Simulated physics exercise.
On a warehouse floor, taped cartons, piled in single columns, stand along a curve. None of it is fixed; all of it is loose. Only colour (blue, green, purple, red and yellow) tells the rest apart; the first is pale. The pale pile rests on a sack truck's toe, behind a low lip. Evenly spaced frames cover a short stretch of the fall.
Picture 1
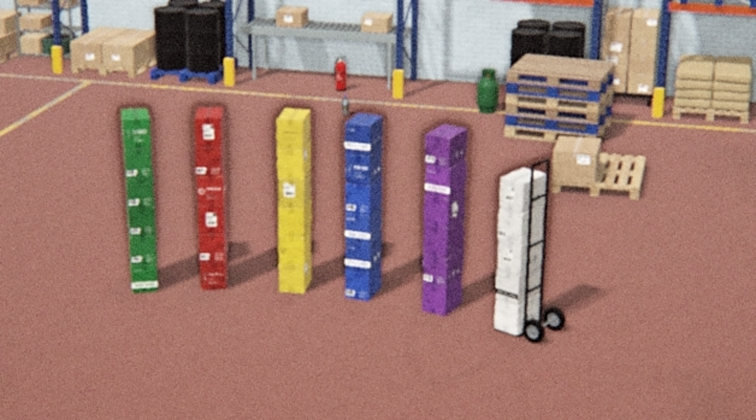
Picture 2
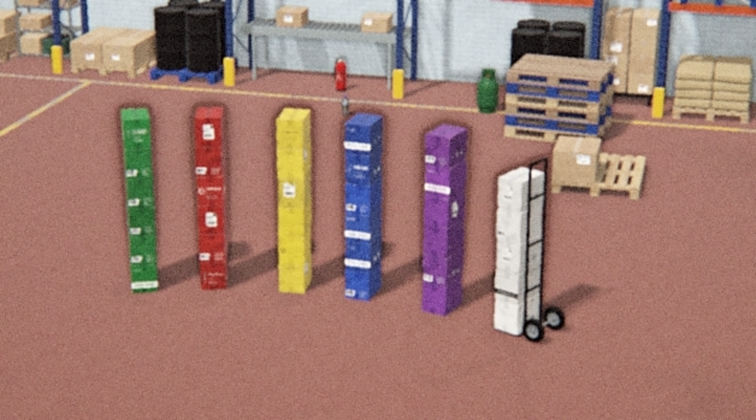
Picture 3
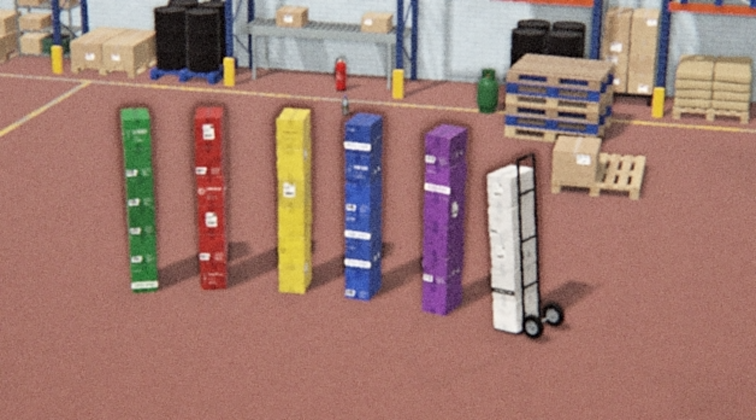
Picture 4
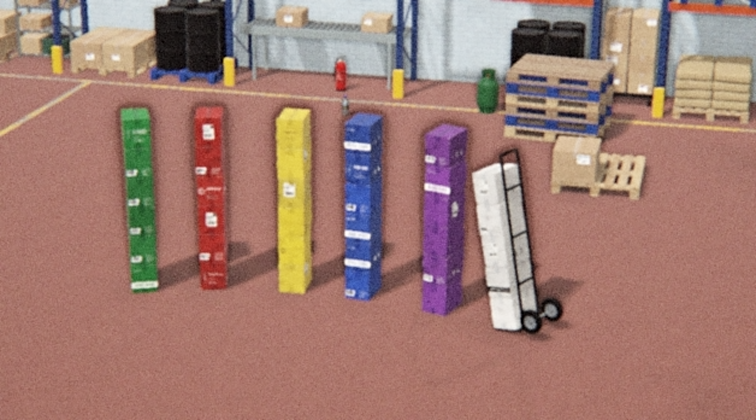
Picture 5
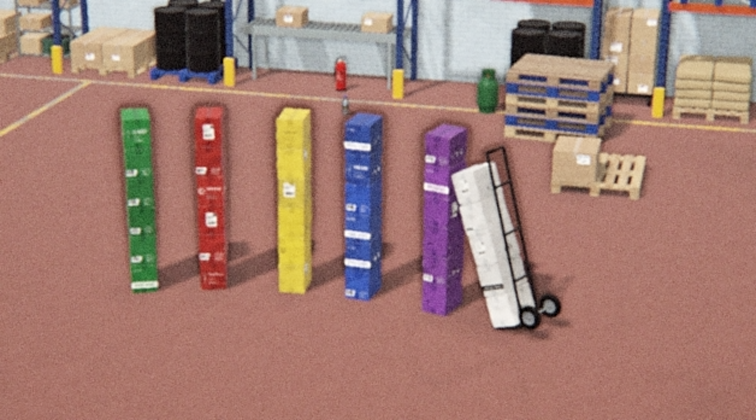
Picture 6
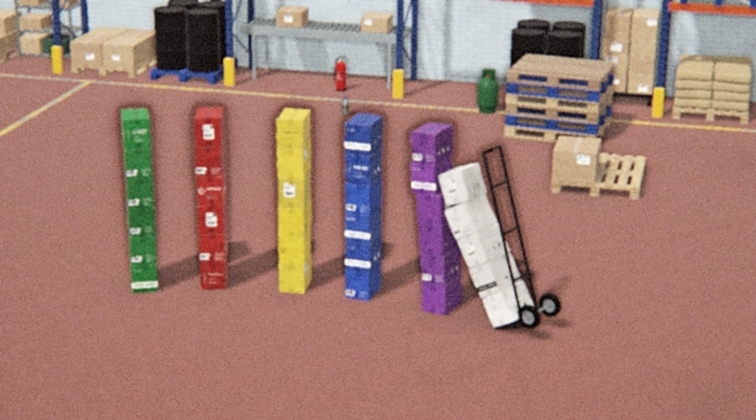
The video shows a row of colored carton columns on a warehouse floor as a hand truck holding a white stack tilts leftward, the stack leaning until it meets the purple column, whose upper cartons shift slightly left.
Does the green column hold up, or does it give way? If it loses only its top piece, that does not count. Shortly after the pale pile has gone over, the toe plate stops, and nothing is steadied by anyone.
It gives way.
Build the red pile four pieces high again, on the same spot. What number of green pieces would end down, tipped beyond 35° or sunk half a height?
By colour: Green 5.
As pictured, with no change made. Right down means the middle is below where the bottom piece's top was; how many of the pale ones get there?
Total: 4.
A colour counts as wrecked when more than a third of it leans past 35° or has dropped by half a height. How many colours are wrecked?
Toll: 5.
Soon, 5 of the pale pile down; none of the 6 green cartons down (0 of 30 in all colours); top green carton unmoved; top purple carton tipped clearly, half its height lower.
A while on, 5 of the pale pile down; none of the 6 green cartons down (12 of 30 in all colours); top green carton unmoved; top purple carton tipped well over, some two heights lower.
Towards the end, 5 of the pale pile down; none of the 6 green cartons down (20 of 30 in all colours); top green carton tipped a little; top purple carton upside down.
Then, 5 of the pale pile down; 6 of the 6 green cartons down (30 of 30 in all colours); top green carton on its side; top blue carton upside down.
Finally, 5 of the pale pile down; 6 of the 6 green cartons down (30 of 30 in all colours); top green carton upside down; top blue carton upside down. Seen by the last camera, middles, top blue carton near (116, 230).
